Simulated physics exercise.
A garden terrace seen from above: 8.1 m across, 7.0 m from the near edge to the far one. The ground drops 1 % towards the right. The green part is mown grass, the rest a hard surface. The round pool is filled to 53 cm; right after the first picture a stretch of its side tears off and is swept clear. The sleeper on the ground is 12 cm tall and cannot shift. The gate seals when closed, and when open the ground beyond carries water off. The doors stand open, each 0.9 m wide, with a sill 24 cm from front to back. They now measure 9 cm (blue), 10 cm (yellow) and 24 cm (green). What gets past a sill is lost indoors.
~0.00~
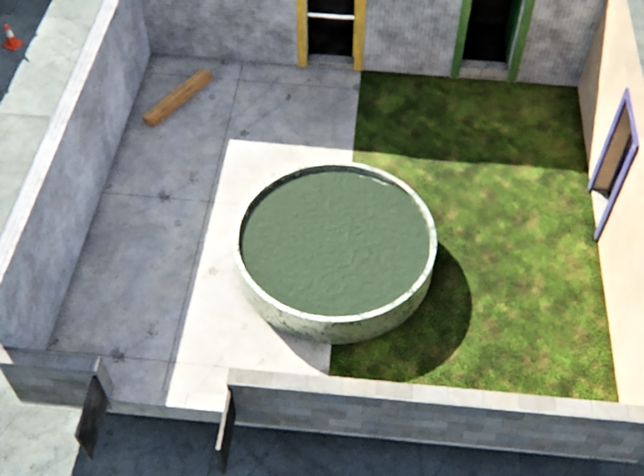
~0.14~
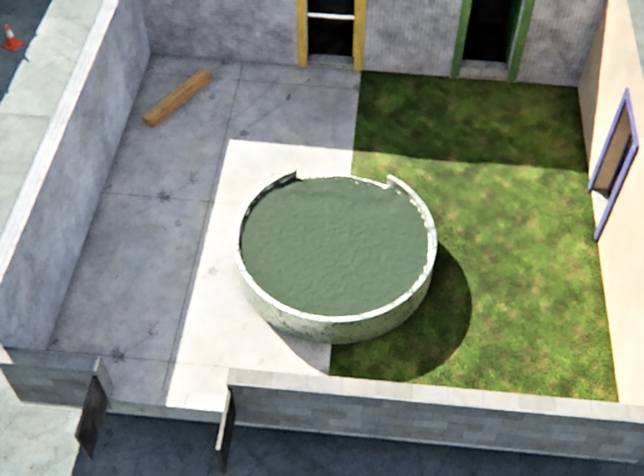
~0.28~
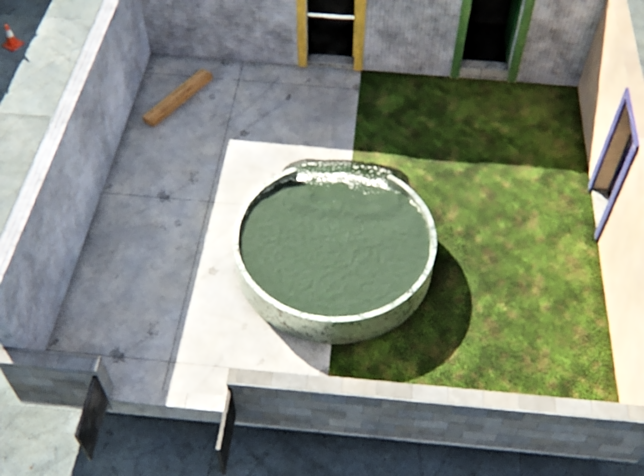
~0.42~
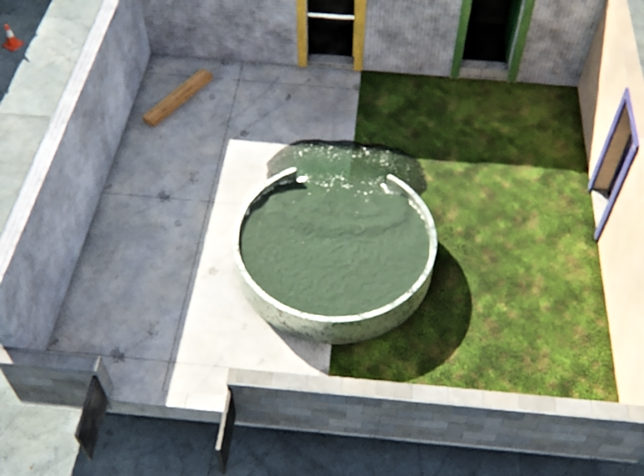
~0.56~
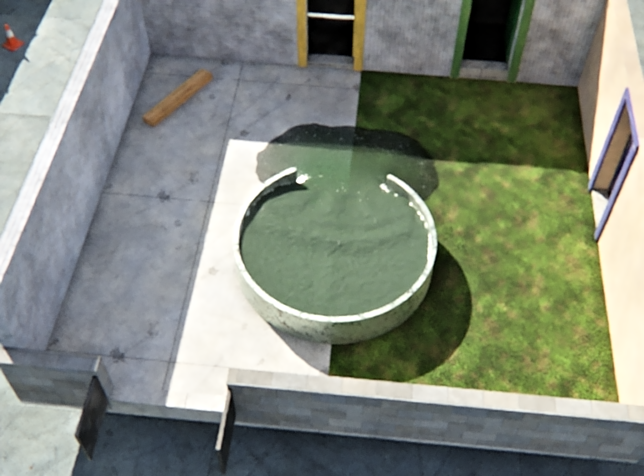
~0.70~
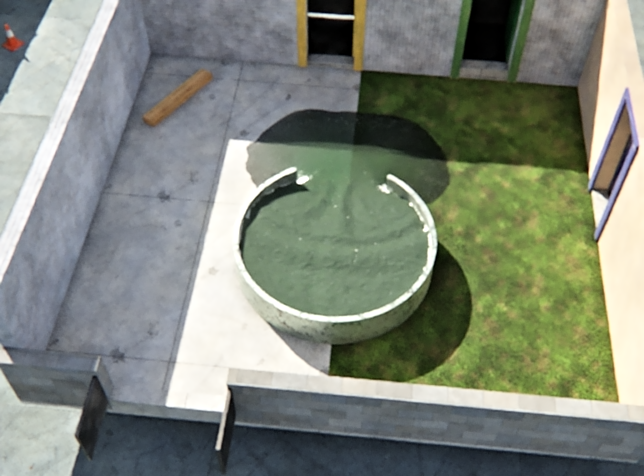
Walled garden terrace with a round pool, a stretch of its far rim breaking open and water spreading across paving and grass.
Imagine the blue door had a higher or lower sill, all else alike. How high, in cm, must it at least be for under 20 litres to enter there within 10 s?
Close to 5.5 cm is just enough.
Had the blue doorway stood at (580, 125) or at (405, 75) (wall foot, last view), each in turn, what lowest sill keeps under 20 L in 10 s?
Roughly 12.0 and 15 cm.
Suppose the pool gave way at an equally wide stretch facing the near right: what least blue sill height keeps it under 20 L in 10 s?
About 7.5 cm.
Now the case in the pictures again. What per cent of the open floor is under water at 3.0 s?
Near 35 per cent is wet.
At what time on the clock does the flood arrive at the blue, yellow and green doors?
Blue 5.0 s, yellow 1.2 s, green 2.4 s.
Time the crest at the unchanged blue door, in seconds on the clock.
Around 8.0 s.
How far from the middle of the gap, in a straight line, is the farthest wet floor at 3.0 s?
Roughly 4.8 m.
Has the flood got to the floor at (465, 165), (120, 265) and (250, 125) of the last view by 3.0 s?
In that order: Flooded, still dry, wet.
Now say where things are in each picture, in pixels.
Still water, 53 cm deep, in the round pool at (335, 238); the blue door at (612, 171) is dry, in the first picture.
The front is at a hidden place, 0.3 m from the gap on the far side; 0.3 m2 of floor is wet, 53 cm left at the back, in the second picture.
The front is at (392, 172), 0.7 m from the gap on the far side; 1.1 m2 of floor is wet, 53 cm left at the back, in the third picture.
Water pours out on the far side and has run 1.1 m, to (404, 155); about 7 cm deep outside, 53 cm at the back, in the fourth picture.
The front is at (401, 137), 1.5 m from the gap on the far side; 3.7 m2 of floor is wet, 53 cm left at the back, in the fifth picture.
The front is at (395, 120), 1.9 m from the gap on the far side; 5.2 m2 of floor is wet, 53 cm left at the back; the blue door at (612, 171), 4.2 m from the gap, is still 2.5 m from the nearest water, in the sixth picture.
After 1.4 s water covers 20 % of the floor, deepest (27 cm) near (345, 181); it has not reached the blue door.
After 3.0 s water covers 35 % of the floor, deepest (25 cm) near (328, 72); it has not reached the blue door.
After 10.0 s water covers 90 % of the floor, deepest (11 cm) near (574, 125); 9 cm at the blue door, 0 litres in over its 9 cm sill.
At the blue door as built, the water arrived by 5.1 s and peaked near 9 cm at 8.0 s.
With a sill of 4.5 cm, 30 litres would have come in within the 10 s; with 6 cm, 15 litres. So under 20 litres takes about 5.5 cm.
